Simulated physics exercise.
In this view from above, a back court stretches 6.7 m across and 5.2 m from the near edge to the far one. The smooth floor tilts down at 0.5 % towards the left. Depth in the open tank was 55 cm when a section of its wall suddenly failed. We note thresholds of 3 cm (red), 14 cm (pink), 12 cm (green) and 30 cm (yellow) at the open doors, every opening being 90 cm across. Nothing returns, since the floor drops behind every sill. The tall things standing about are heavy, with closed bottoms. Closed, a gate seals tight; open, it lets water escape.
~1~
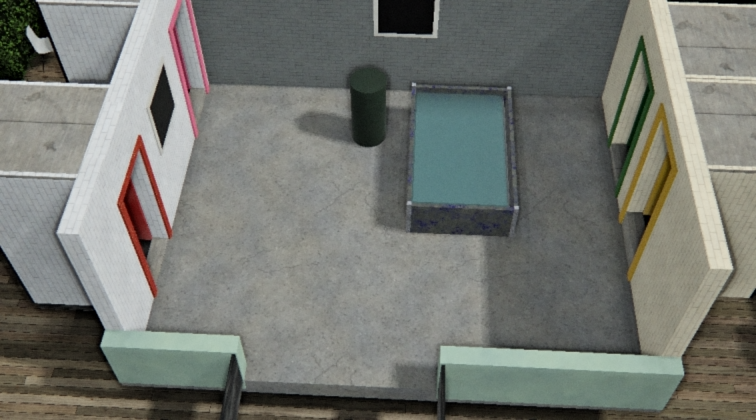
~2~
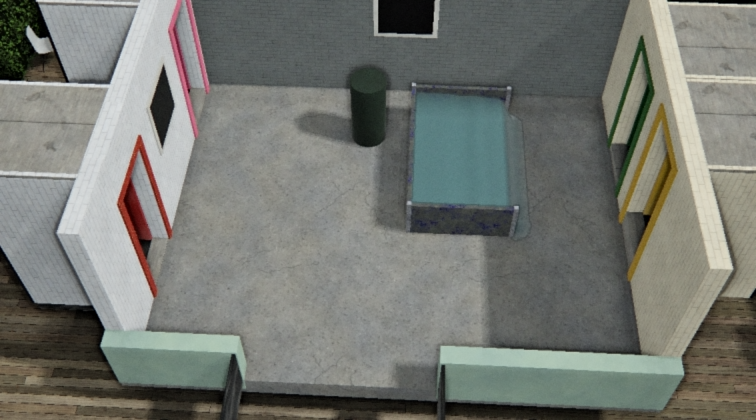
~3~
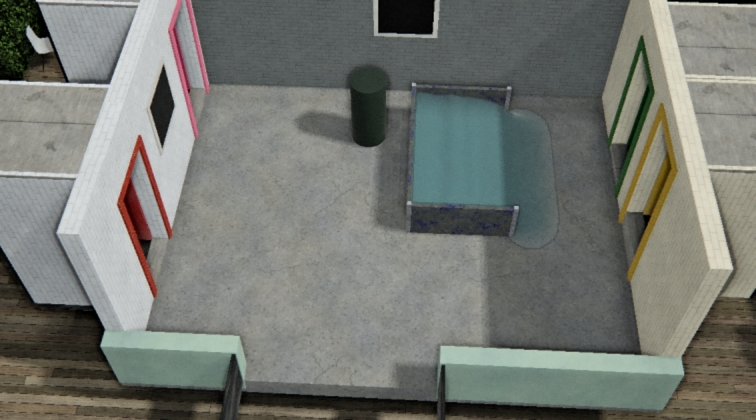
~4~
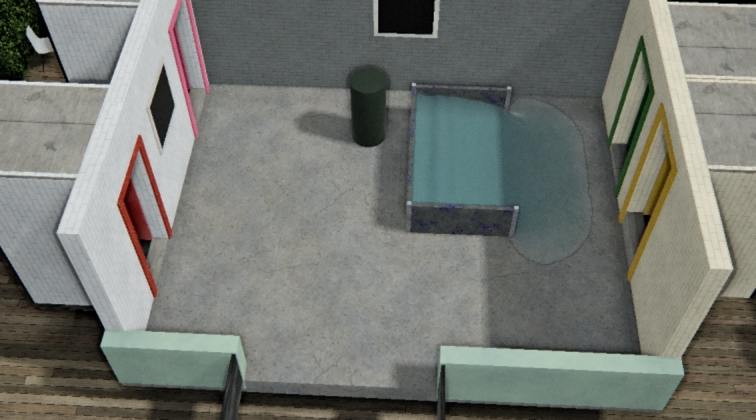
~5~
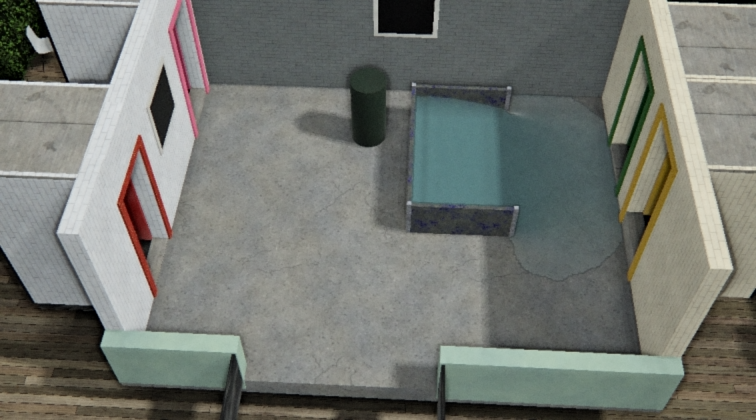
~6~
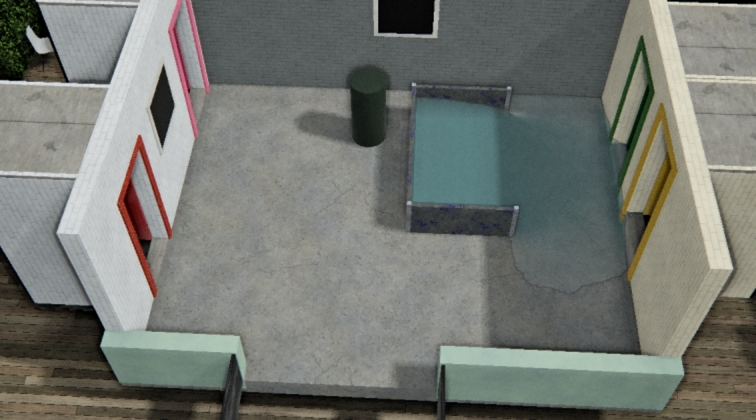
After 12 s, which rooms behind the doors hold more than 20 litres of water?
Room by room: Behind the red door more than 20 litres, behind the pink door 20 litres at most, behind the green door more than 20 litres, behind the yellow door 20 litres at most.
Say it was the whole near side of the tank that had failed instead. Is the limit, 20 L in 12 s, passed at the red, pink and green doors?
Then red would come out on the low side, pink on the low side and green on the low side.
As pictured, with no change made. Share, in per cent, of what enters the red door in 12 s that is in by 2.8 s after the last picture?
0 per cent, roughly.
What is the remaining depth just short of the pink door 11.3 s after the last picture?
It comes to near 5.0 cm.
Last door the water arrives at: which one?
It's the red door that comes last.
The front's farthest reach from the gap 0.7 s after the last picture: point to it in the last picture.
Roughly at pixel (629, 345).
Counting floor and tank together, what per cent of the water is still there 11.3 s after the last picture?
I'd put it at some 76 percent still there.
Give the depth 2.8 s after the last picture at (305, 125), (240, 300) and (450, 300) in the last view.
Around 0 cm, 0 cm and 1 cm.
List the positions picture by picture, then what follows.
The first frame shows the open tank at (462, 147) is whole and still, 55 cm deep.
In the second frame, the front is at (518, 235), 1.2 m from the gap at (507, 166); 0.4 m2 of floor is under water; 55 cm left at the back of the open tank.
In the third frame, water pours out at (507, 167) and has run 1.4 m, to (540, 243); typically 10 cm deep outside, 55 cm at the open tank's back.
In the fourth frame, water pours out at (507, 167) and has run 1.7 m, to (565, 251); typically 9 cm deep outside, 50 cm at the open tank's back.
In the fifth frame, water pours out at (507, 168) and has run 2.0 m, to (591, 262); typically 7 cm deep outside, 46 cm at the open tank's back.
In the sixth frame, water pours out at (507, 168) and has run 2.3 m, to (625, 263); typically 8 cm deep outside, 45 cm at the open tank's back.
Then, 0.7 s after the last picture water covers 20 % of the floor and is deepest (37 cm) near (603, 171); red door not reached, pink door not reached, green door 37 cm at the sill, 96 L in, yellow door 25 cm at the sill, 0 L in.
Then, 1.5 s after the last picture water covers 25 % of the floor and is deepest (29 cm) near (634, 382); red door not reached, pink door not reached, green door 28 cm at the sill, 206 L in, yellow door 20 cm at the sill, 0 L in.
Then, 2.8 s after the last picture water covers 40 % of the floor and is deepest (18 cm) near (634, 382); red door not reached, pink door not reached, green door 14 cm at the sill, 261 L in, yellow door 11 cm at the sill, 0 L in.
Then, 6.3 s after the last picture water covers 80 % of the floor and is deepest (9 cm) near (140, 358); red door 8 cm at the sill, 5 L in, pink door 7 cm at the sill, 0 L in, green door 4 cm at the sill, 265 L in, yellow door 6 cm at the sill, 0 L in.
Then, 11.3 s after the last picture water covers 95 % of the floor and is deepest (6 cm) near (143, 346); red door 6 cm at the sill, 51 L in, pink door 5 cm at the sill, 0 L in, green door 5 cm at the sill, 265 L in, yellow door 4 cm at the sill, 0 L in.
